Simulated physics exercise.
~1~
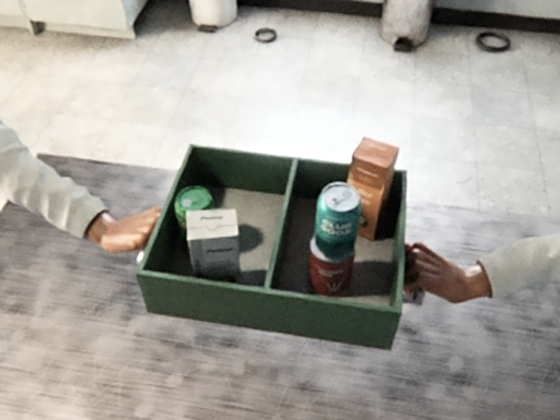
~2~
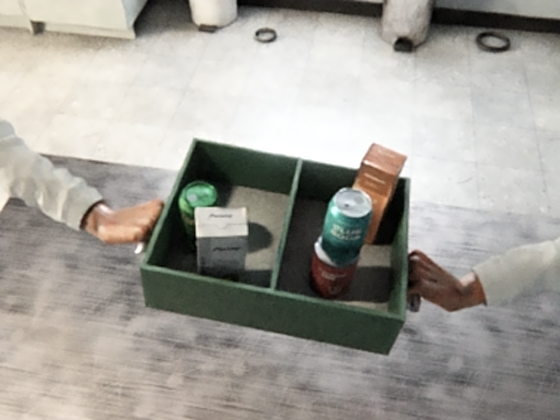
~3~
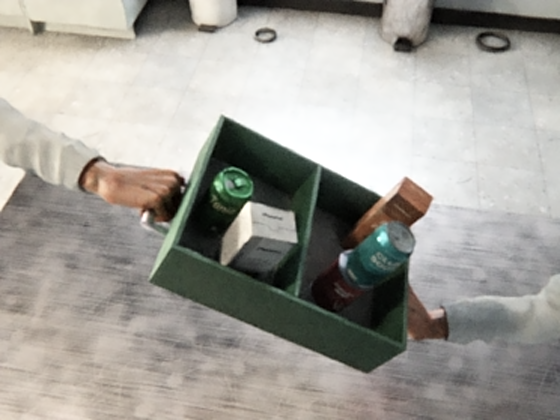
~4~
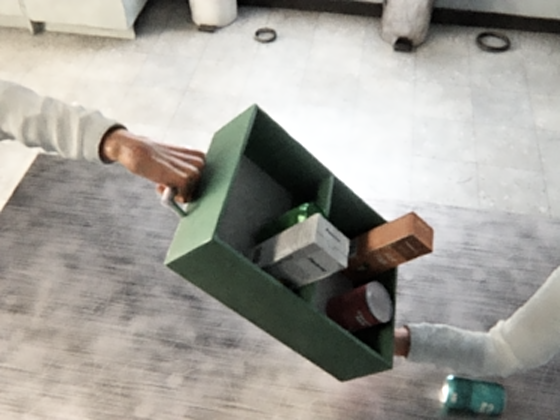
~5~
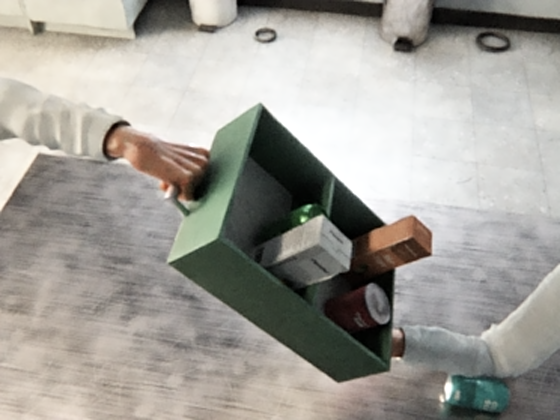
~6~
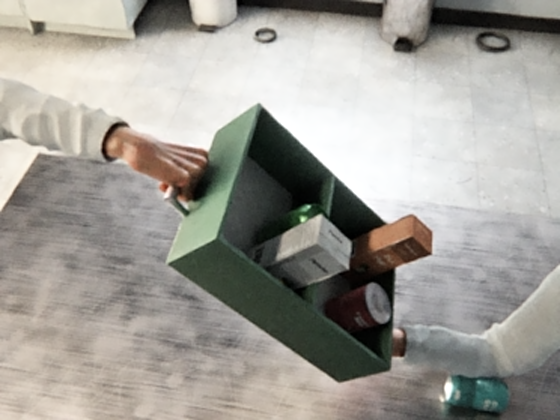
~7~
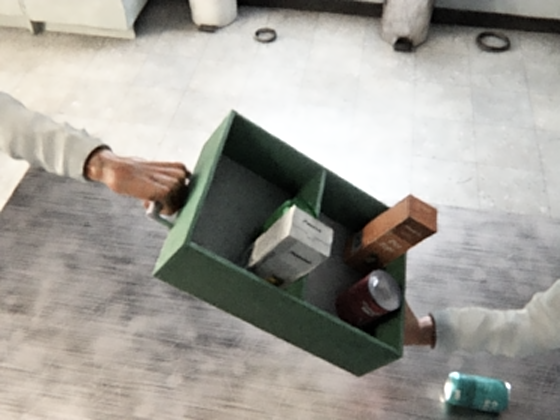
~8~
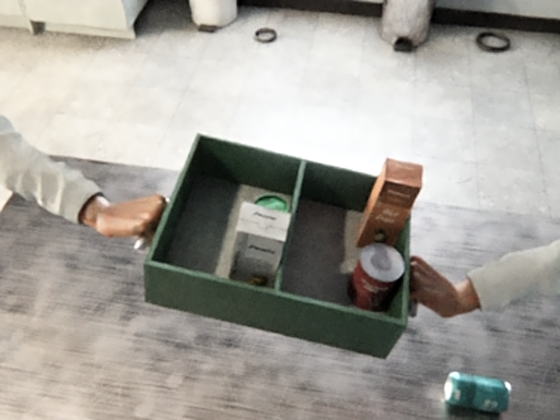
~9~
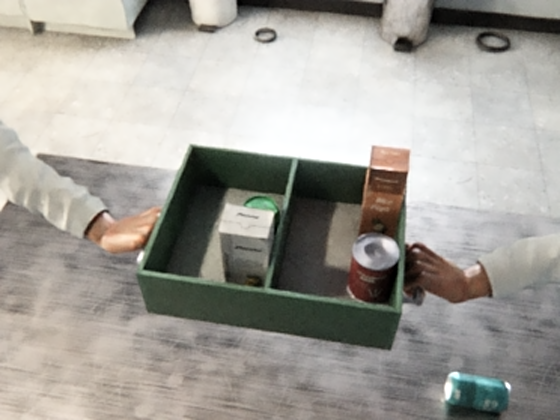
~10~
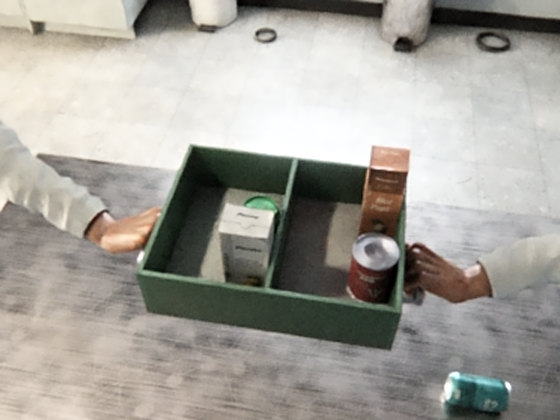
Above a grey mat, two hands tip a crate right, spilling a turquoise can, then level it.
